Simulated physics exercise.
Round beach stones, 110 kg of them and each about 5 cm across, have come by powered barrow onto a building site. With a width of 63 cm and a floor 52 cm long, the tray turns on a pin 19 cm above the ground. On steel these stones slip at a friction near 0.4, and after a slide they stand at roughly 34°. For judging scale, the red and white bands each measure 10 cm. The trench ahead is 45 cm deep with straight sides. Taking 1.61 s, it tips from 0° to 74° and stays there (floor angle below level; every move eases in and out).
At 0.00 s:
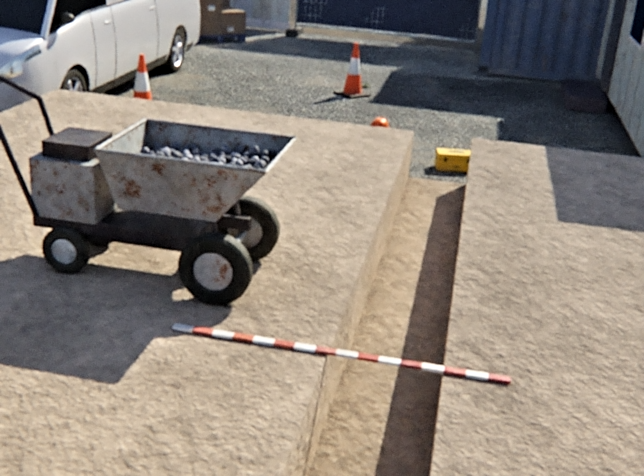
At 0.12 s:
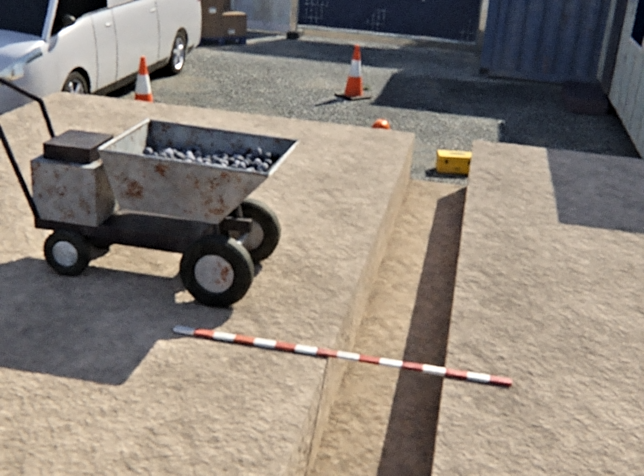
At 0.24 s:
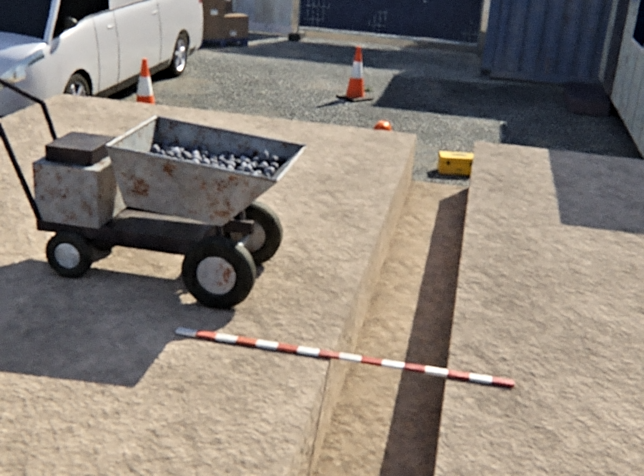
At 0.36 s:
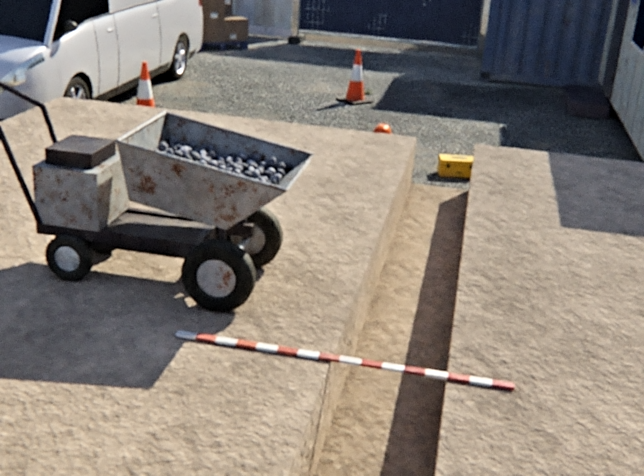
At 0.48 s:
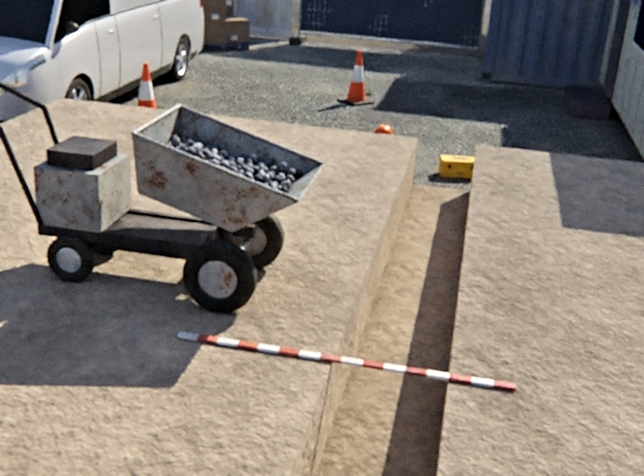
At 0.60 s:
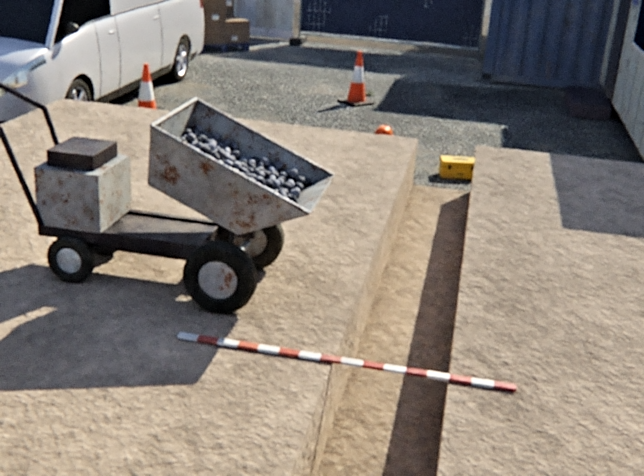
A powered barrow's rusty metal tray of round grey stones tilting steadily forward to the right, beside a straight-sided trench.
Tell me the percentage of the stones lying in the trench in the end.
Close to 100 %.
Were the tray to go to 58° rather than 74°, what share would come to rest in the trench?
Roughly 85% would end there.
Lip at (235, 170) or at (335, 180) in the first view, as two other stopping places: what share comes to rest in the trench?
65 and 90 %.
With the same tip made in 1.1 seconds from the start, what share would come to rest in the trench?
Roughly 100 per cent.
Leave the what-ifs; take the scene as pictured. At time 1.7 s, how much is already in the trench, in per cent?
Roughly 65 percent of the load.
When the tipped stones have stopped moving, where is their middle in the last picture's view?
(407, 377).
After 1.2 s the floor is at 63°; 100 % in the tray; the foremost stones are at (350, 262).
After 1.7 s the floor is at 74°; 34 % in the tray, 65 % in the trench; the foremost stones are at (443, 385).
After 2.1 s the floor is at 74°; 6 % in the tray, 93 % in the trench; the foremost stones are at (444, 373).
After 4.0 s the floor is at 74°; 0 % in the tray, 100 % in the trench; the foremost stones are at (444, 379).
